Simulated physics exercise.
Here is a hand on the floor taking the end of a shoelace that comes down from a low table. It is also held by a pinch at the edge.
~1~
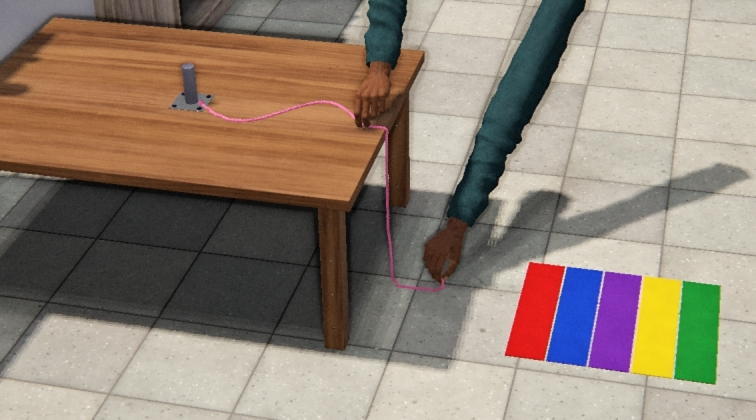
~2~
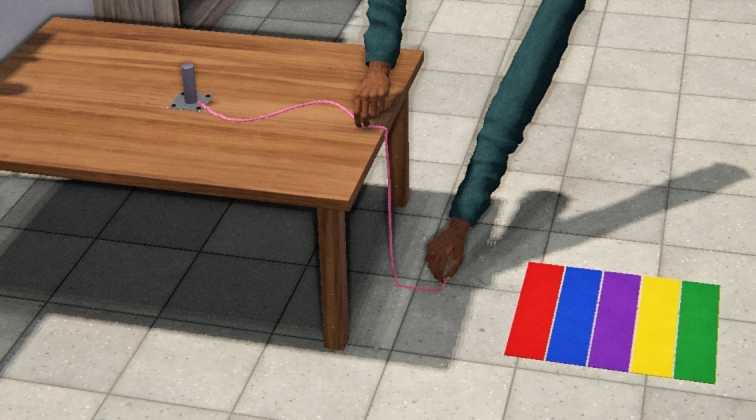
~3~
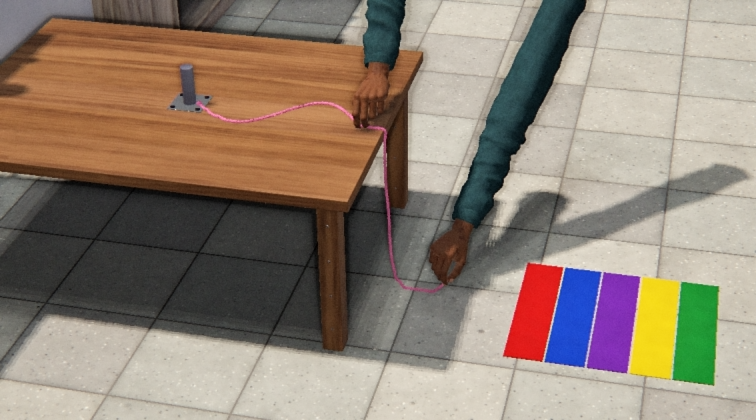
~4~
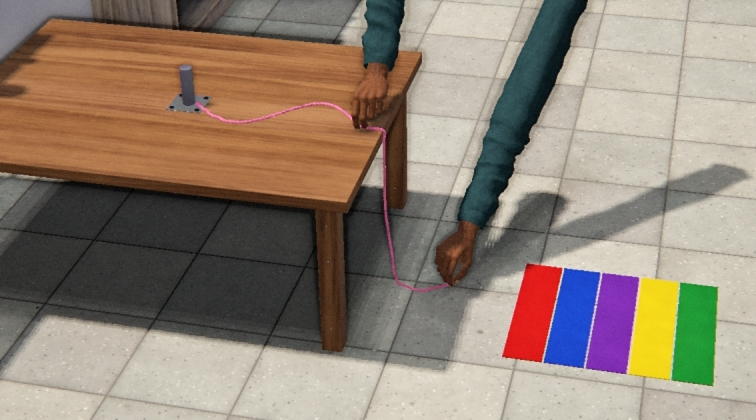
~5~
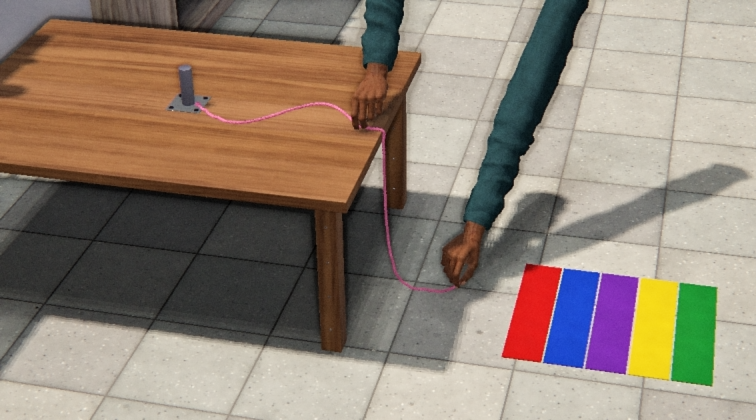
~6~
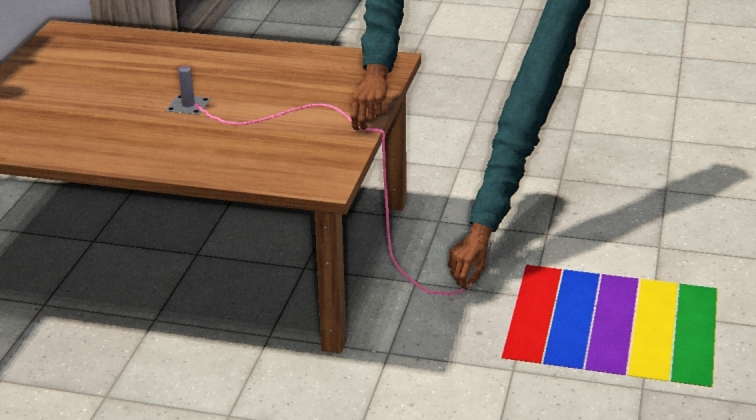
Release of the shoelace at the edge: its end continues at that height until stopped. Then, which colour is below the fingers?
The purple one is below them.
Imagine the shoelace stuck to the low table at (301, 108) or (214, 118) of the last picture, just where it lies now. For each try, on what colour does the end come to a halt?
You'd see blue the first time and purple the second.
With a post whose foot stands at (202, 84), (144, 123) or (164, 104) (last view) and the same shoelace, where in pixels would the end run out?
Near (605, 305); near (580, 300); near (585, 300).
A little later, end near (550, 296); over red.
Next, end near (594, 302); over blue.
When it is tight, end near (618, 305); over purple. Over purple.
